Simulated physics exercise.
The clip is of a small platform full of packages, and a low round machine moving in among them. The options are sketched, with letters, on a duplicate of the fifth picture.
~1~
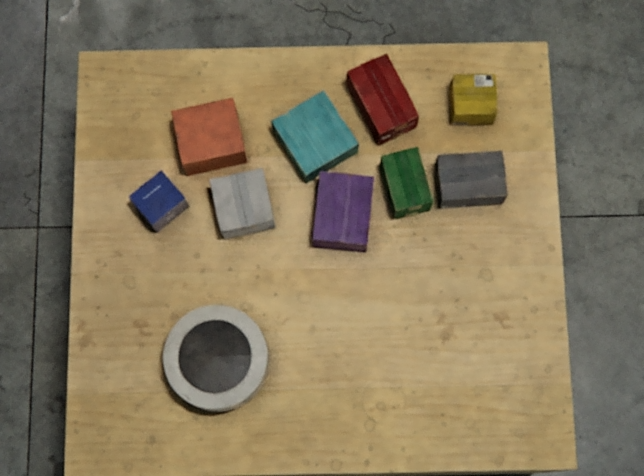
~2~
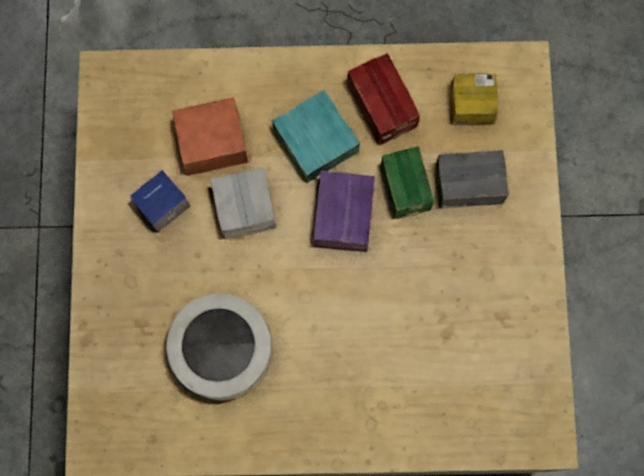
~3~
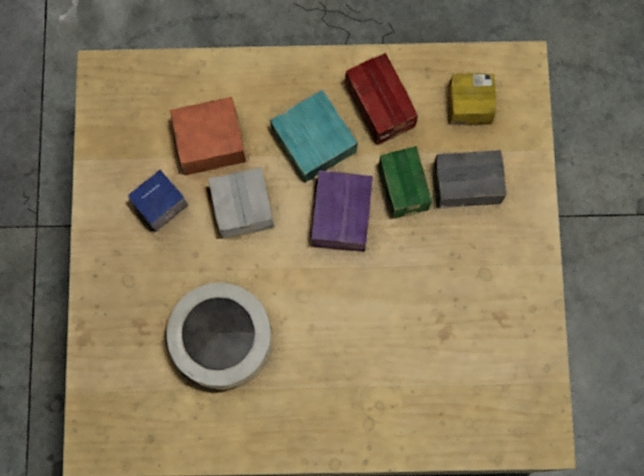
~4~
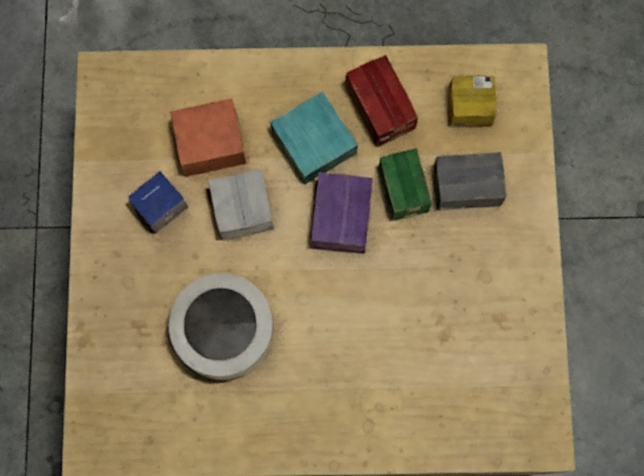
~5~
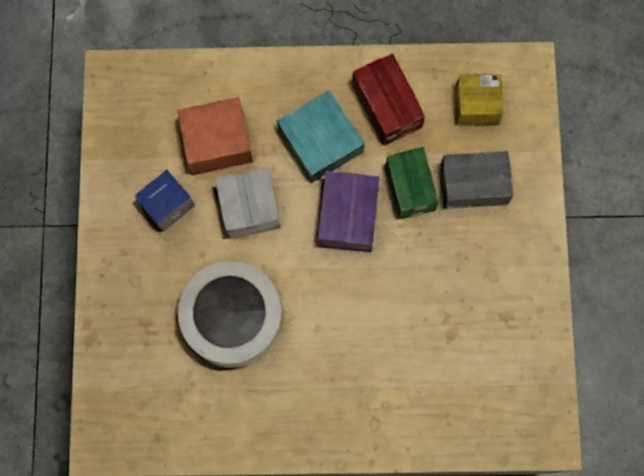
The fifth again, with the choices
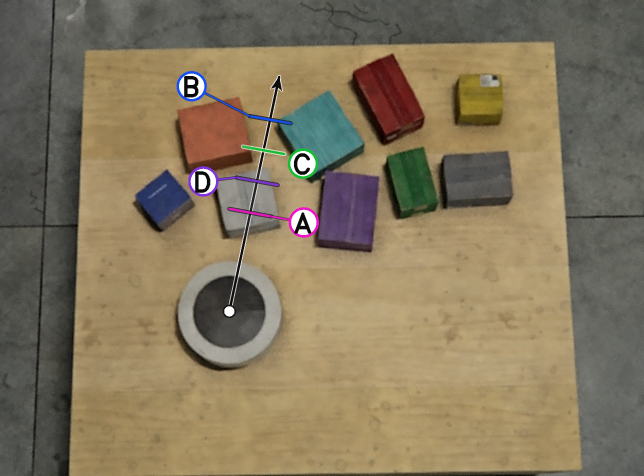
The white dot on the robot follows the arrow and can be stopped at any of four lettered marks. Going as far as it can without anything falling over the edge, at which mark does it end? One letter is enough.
Stop at B.
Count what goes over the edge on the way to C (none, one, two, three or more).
In all, none.
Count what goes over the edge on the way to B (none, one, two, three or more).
The count is none.
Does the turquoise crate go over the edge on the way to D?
By then, no.
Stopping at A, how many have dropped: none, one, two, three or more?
In all, none.
On the copy, A at (250, 213); B at (270, 120); C at (264, 151); D at (257, 181); the arrow from (229, 311) to (279, 77); the white dot at (229, 311).
On B. First, robot (246, 245); orange crate (212, 121); white box (253, 170).
Then, robot (261, 176); orange crate (204, 95); white box (272, 105).
Finally, robot (271, 126); white box (282, 57); turquoise crate (352, 82); nothing has fallen.
By contrast, A is safe but short; C is safe but short; D is safe but short.
